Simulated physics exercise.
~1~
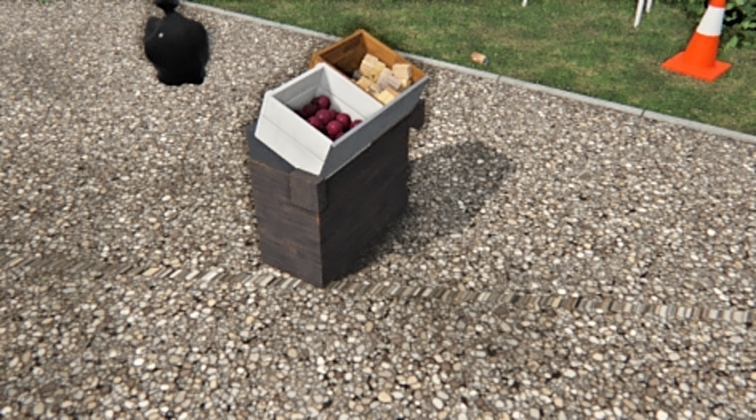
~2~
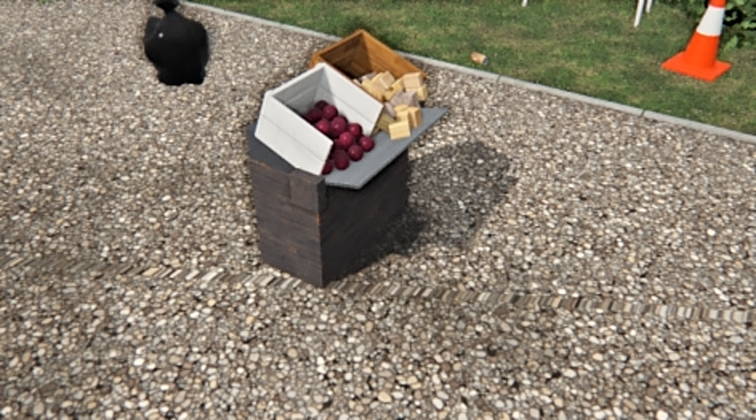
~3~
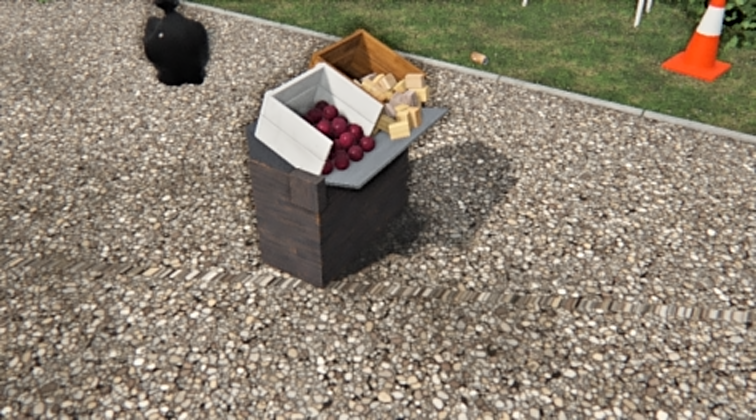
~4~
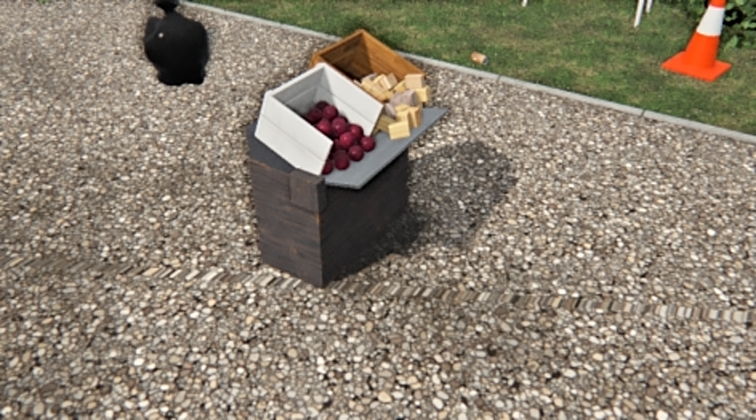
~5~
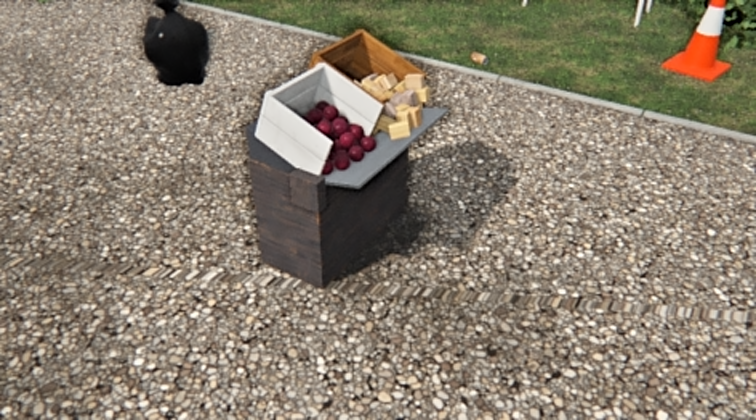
The footage shows a white chute of red onions and a wooden chute of timber offcuts on a dark stand over gravel. The grey flap at their low end drops, and both loads slide partway onto it and settle there, with none falling to the ground.
